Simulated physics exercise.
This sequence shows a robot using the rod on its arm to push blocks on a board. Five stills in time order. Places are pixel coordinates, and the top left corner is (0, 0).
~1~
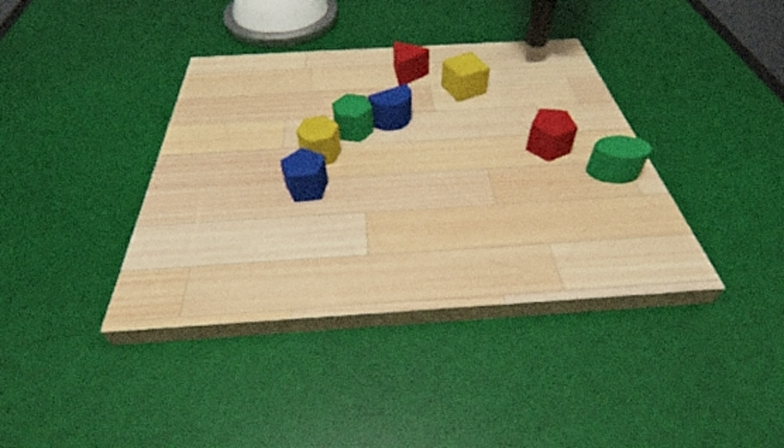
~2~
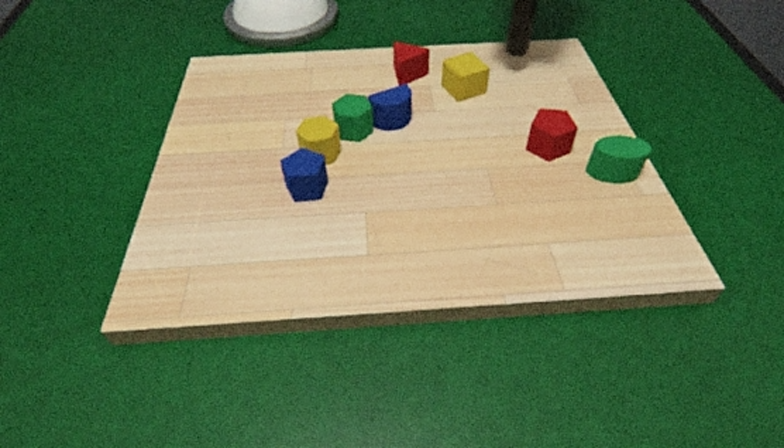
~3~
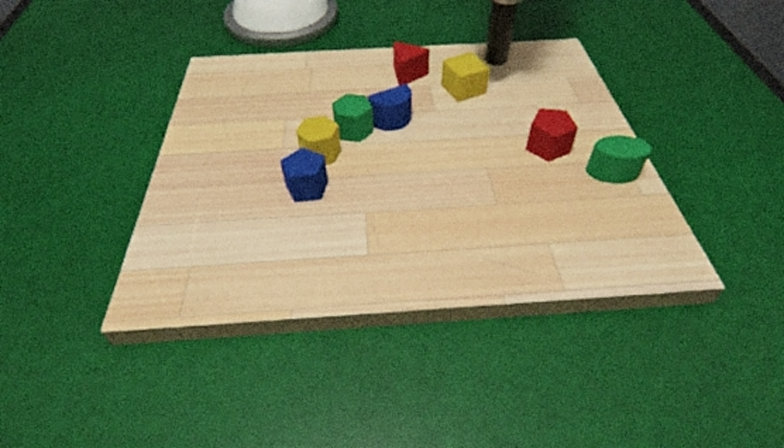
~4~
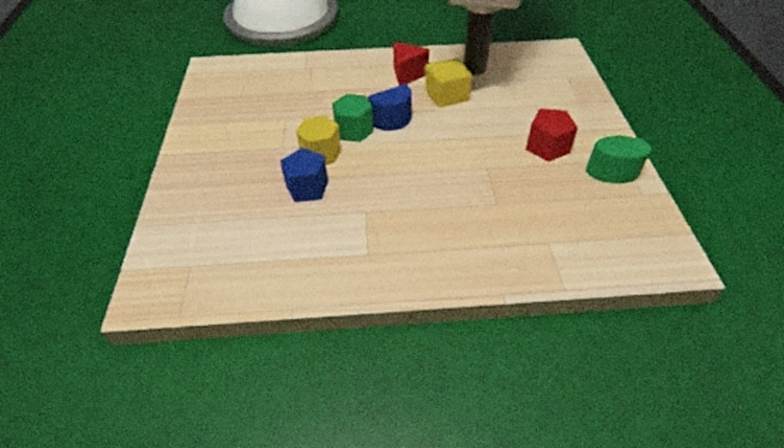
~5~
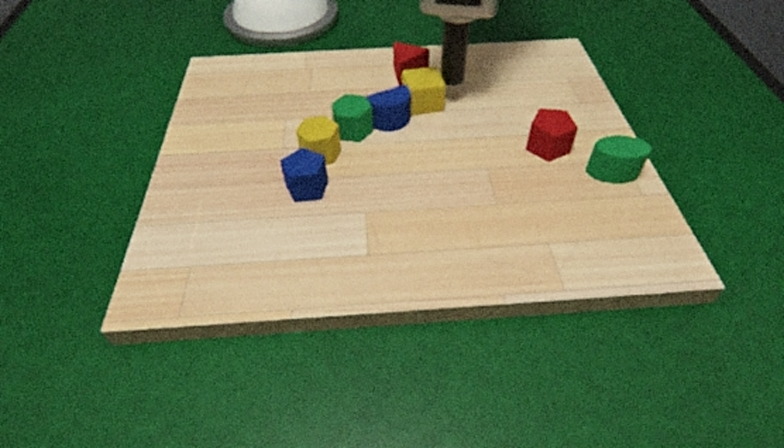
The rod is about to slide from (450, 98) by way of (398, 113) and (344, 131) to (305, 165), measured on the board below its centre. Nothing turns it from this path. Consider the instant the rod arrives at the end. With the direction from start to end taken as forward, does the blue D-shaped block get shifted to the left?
Short answer: Yes.
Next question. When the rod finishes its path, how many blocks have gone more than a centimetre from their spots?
Most likely three or more.
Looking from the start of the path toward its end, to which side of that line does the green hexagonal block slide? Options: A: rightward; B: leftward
I'll go with A - rightward.
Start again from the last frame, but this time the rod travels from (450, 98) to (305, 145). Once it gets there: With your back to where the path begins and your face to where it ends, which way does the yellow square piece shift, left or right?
Off to the left side.
On the path given first. One third of the way, rod at (397, 94); yellow hexagonal block at (299, 134), turned 40° anticlockwise; green hexagonal block at (317, 110), turned 15° clockwise; blue D-shaped block at (354, 120), turned 65° clockwise; yellow square piece at (384, 105), turned 60° anticlockwise.
Two thirds of the way, rod at (342, 112); yellow hexagonal block at (293, 136), turned 50° anticlockwise; green hexagonal block at (308, 111), turned 15° clockwise; blue D-shaped block at (338, 138), turned 95° clockwise; yellow square piece at (365, 119), turned 110° anticlockwise.
At the end, rod at (301, 146); yellow hexagonal block at (266, 150), turned 70° anticlockwise; green hexagonal block at (287, 115), turned 45° clockwise; blue D-shaped block at (337, 141), turned 85° clockwise; yellow square piece at (365, 120), turned 115° anticlockwise.
